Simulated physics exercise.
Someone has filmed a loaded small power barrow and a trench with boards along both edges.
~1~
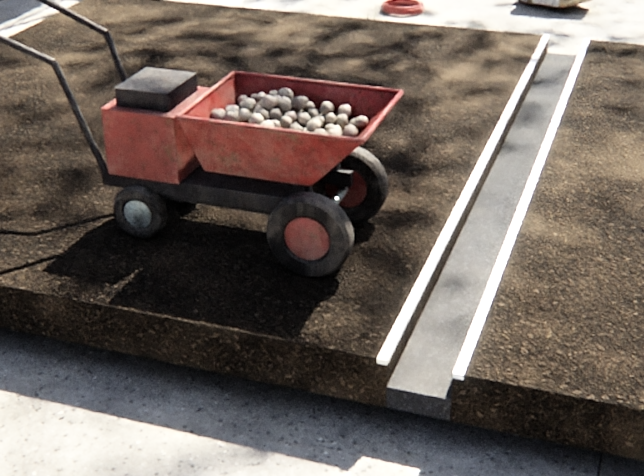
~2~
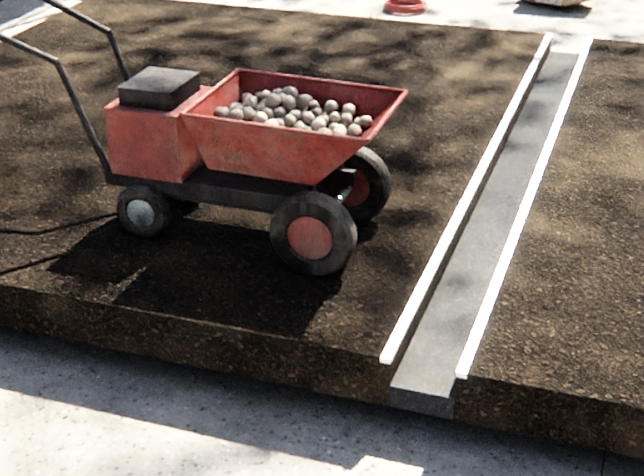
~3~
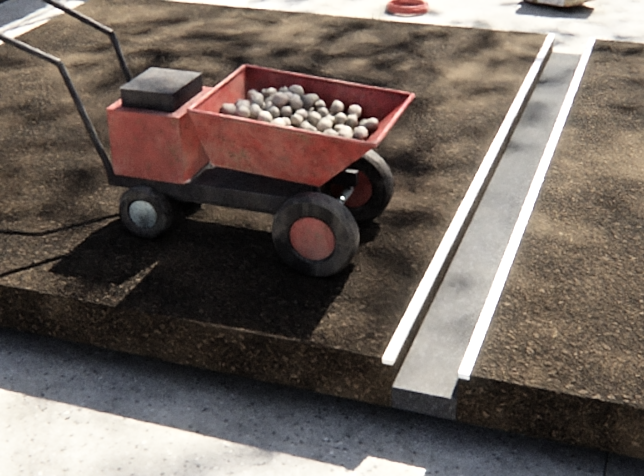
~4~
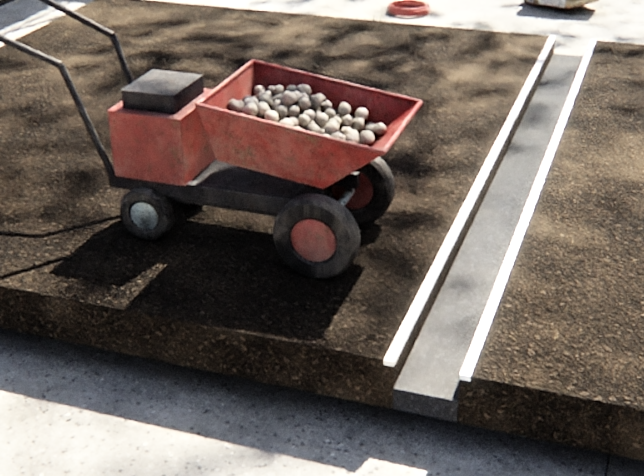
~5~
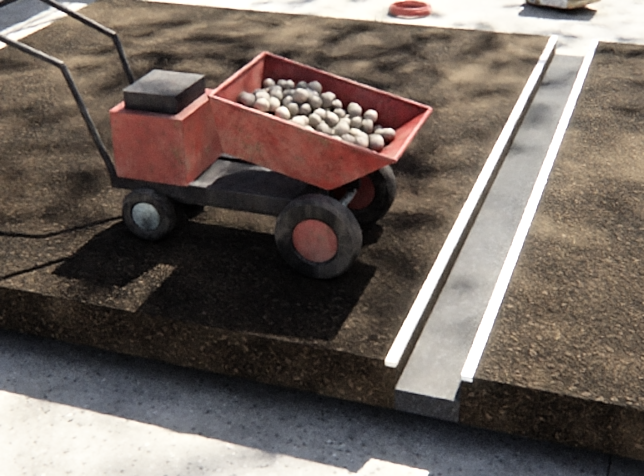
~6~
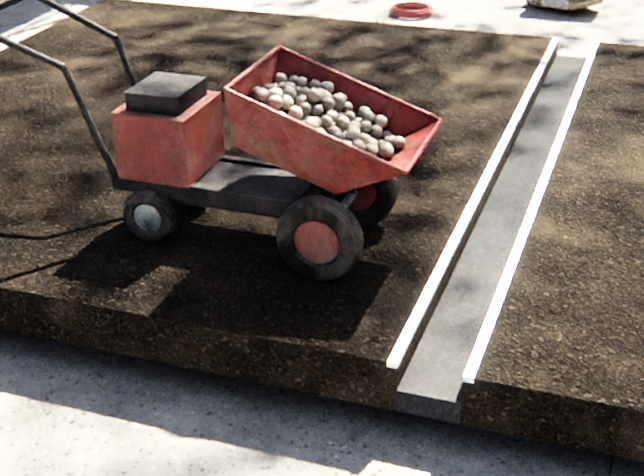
On a patch of dark, rough soil bordered by pale paving, the view looks down at an angle in dappled sunlight. A small red barrow with dark wheels and handles at left carries a skip of rounded, greyish pebbles, beside a narrow grey trench edged with white boards on the right. The skip starts level, then its rear rises and its front lip lowers rightward, the pebbles shifting slightly, while the view barely drifts.
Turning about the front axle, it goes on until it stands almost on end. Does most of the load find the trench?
Yes.
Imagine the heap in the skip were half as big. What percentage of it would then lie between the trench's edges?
Roughly 90 %.
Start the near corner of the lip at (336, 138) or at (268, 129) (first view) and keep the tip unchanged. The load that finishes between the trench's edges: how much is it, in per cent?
Roughly 70 per cent at the first spot and 40 per cent at the second.
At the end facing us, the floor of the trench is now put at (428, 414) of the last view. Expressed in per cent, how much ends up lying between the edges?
Roughly 90 in a hundred.
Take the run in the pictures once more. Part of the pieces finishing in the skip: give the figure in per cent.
Around 15 in a hundred.
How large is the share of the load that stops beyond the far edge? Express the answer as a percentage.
Share of load: Near 20 %.
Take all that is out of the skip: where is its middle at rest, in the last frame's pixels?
Close to (482, 277) in the last view.
Soon after the last picture, skip tipped steeply; all in the skip.
A little later, skip tipped right over; about half in the skip; about a third in or heaped over the trench; a stray few beyond it; a stray few falling.
Later still, skip tipped right over; a small part in the skip; about two thirds in or heaped over the trench; about a quarter beyond it.
At rest, skip tipped right over; a small part in the skip; about two thirds in or heaped over the trench; about a quarter beyond it.
